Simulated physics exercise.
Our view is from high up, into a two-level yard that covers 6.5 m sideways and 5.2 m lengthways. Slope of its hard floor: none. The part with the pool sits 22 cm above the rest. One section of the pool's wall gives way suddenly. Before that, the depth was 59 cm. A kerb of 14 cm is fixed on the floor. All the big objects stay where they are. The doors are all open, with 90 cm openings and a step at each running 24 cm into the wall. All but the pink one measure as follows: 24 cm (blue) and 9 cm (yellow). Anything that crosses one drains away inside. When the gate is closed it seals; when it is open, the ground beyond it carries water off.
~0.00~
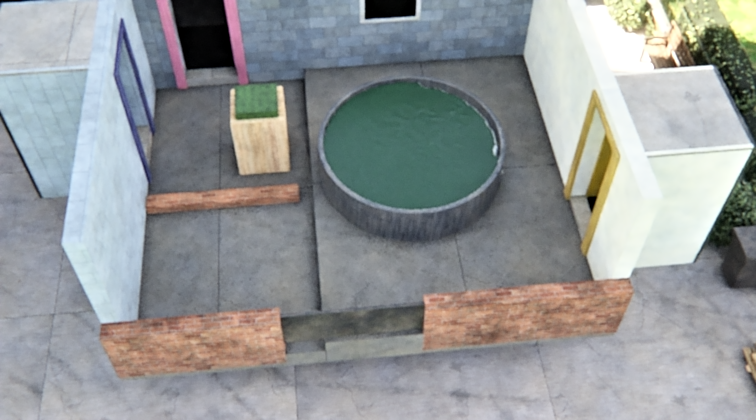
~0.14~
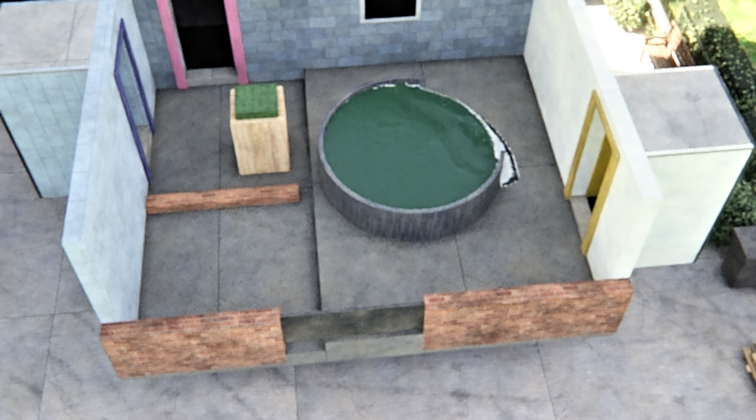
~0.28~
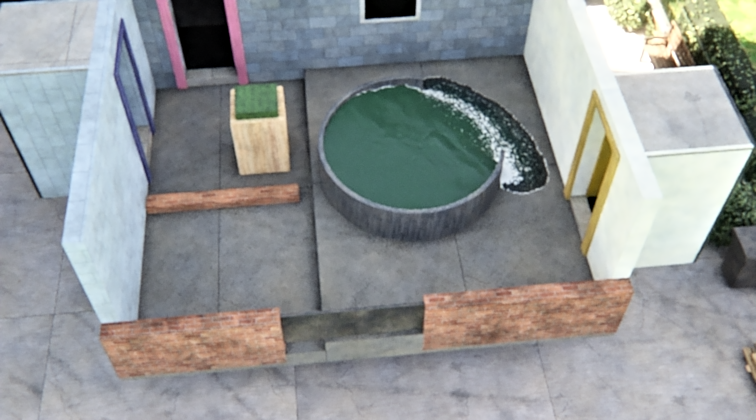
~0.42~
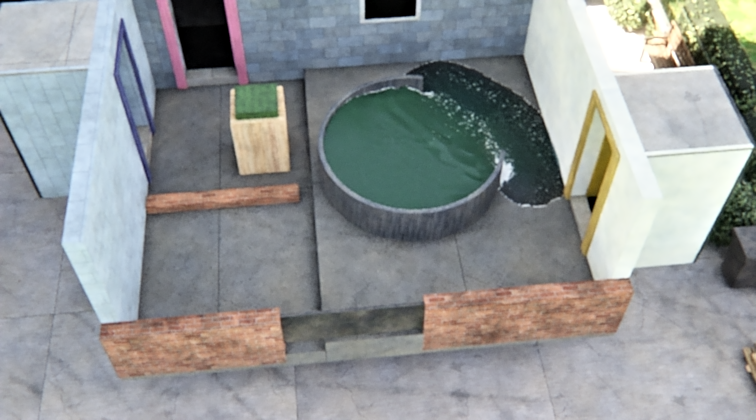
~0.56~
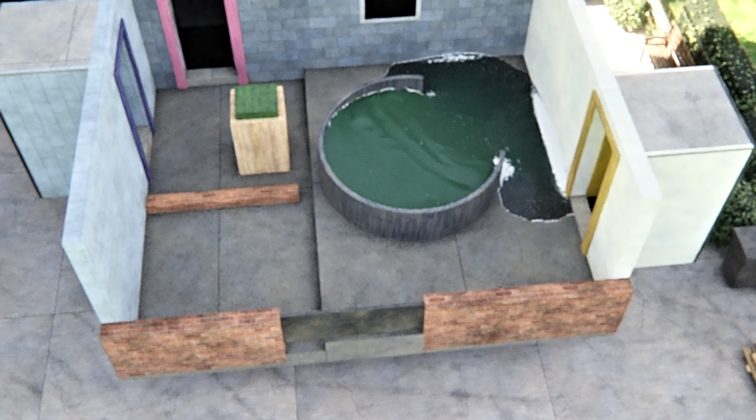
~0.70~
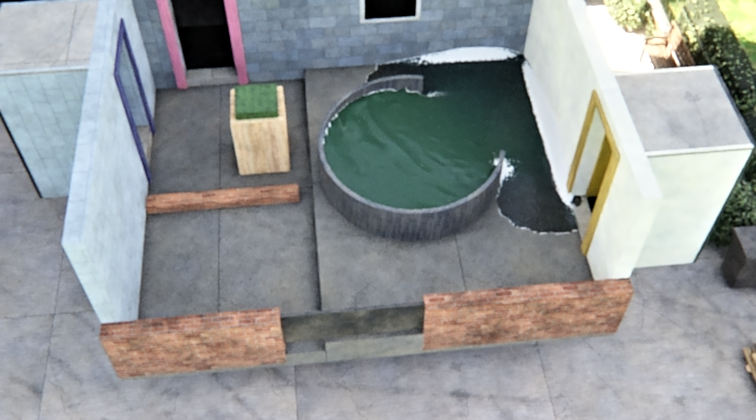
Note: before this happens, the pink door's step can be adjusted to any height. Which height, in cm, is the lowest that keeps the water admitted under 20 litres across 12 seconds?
Close to 13.5 cm.
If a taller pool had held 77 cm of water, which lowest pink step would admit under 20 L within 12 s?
18 cm.
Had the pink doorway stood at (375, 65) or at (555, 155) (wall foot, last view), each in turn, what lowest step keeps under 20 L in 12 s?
About 11.5 cm for the first and 32 cm for the second.
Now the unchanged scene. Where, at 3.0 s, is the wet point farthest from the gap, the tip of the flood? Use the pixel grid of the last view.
Near (229, 89).
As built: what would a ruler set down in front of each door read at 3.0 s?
Door depths (cm): Blue = 0, yellow = 11, pink = 2.
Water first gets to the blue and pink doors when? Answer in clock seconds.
The blue door at 3.6 s and the pink door at 3.0 s.
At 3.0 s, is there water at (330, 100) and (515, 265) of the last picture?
First spot awash, second spot awash.
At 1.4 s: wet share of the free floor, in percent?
About 20 per cent.
After 1.4 s water covers 20 % of the floor, deepest (58 cm) near (525, 60); it has not reached the pink door.
After 3.0 s water covers 50 % of the floor, deepest (38 cm) near (525, 60); it has not reached the pink door.
After 12.0 s water covers 95 % of the floor, deepest (22 cm) near (136, 352); 16 cm at the pink door, 6 litres in over its 17 cm step.
At the pink door as built, the water arrived by 3.1 s and peaked near 16 cm at 6.4 s.
Run again over the same 12 s with other heights there, 50 litres in over 11 cm, 11 litres over 15 cm. The limit of 20 litres is kept from about 13.5 cm up.
